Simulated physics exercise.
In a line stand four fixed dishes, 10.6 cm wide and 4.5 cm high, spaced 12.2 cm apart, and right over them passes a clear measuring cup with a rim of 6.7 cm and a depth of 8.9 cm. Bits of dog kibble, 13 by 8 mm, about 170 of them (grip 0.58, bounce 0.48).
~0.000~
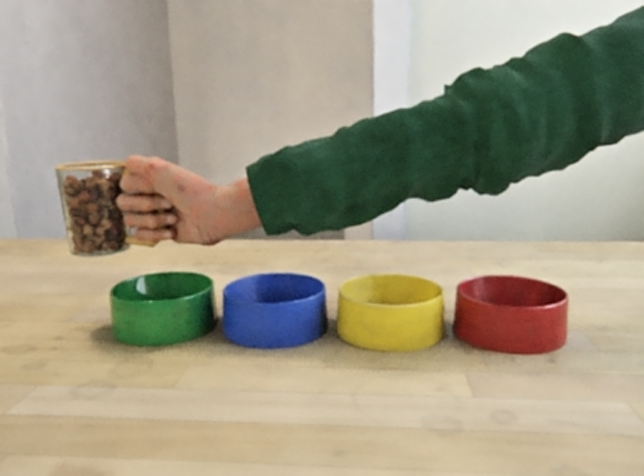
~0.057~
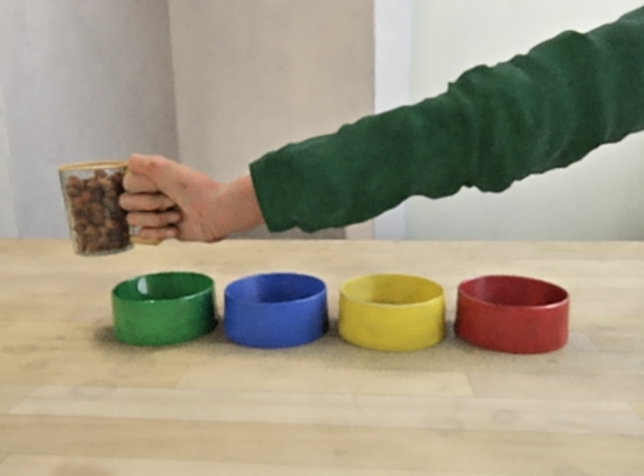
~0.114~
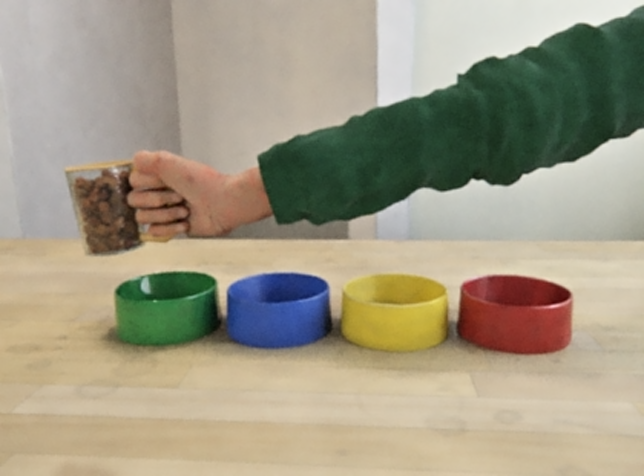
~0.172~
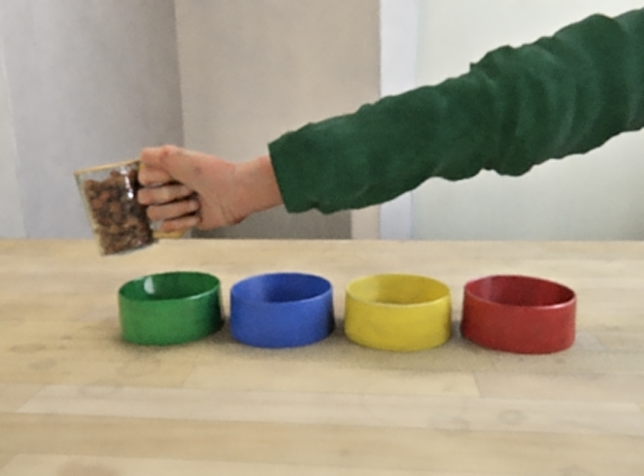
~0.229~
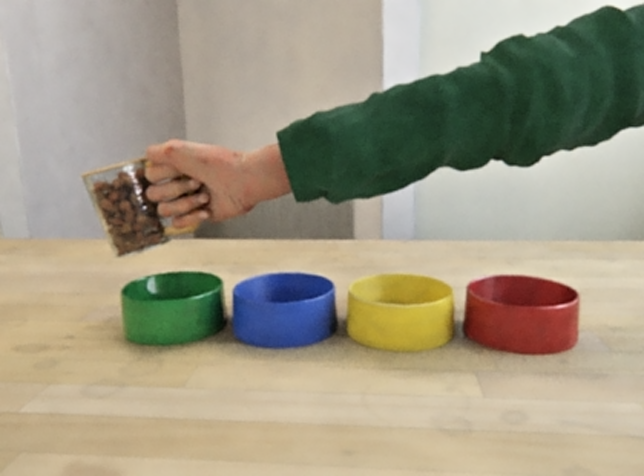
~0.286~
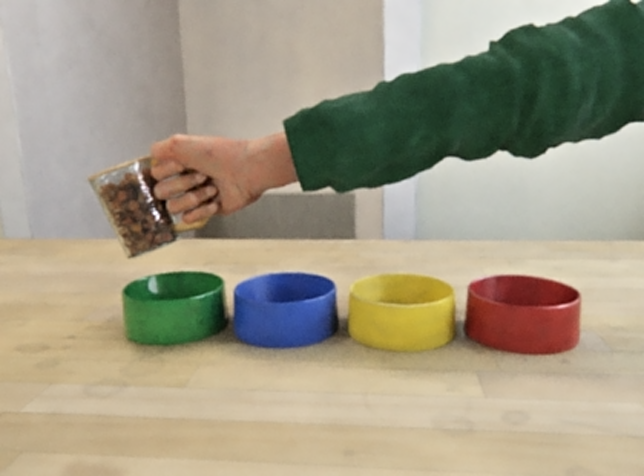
A hand tilts a clear cup of brown kibble while moving slightly right above coloured dishes.
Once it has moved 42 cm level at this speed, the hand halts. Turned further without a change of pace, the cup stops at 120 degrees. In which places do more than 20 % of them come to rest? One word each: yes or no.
Red: No; blue: Yes; green: No; yellow: No; counter: No.
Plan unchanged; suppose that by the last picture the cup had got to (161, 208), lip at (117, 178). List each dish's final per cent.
You'd end up with red at 10, blue at 0, green at 0 and yellow at 50.
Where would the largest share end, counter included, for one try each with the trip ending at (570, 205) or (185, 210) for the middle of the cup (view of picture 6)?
I'd expect blue to win the first try and green the second.
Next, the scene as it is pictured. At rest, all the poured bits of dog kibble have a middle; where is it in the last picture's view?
Centre at rest: Approx. (281, 312) px.
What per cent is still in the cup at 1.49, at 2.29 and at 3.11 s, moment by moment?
Roughly 65, then 0, then 0.
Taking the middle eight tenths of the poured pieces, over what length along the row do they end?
10 cm.
After 1.49 s, tilt 119 degrees; cup holds 65 %, blue 25 %, green 10 %.
After 2.29 s, tilt 120 degrees; cup holds 0 %, blue 90 %, green 10 %.
After 3.11 s, tilt 120 degrees; cup holds 0 %, blue 90 %, green 10 %.
By 3.4 s all is still; red 0 %, blue 90 %, green 10 %, yellow 0 %, counter 5 %.
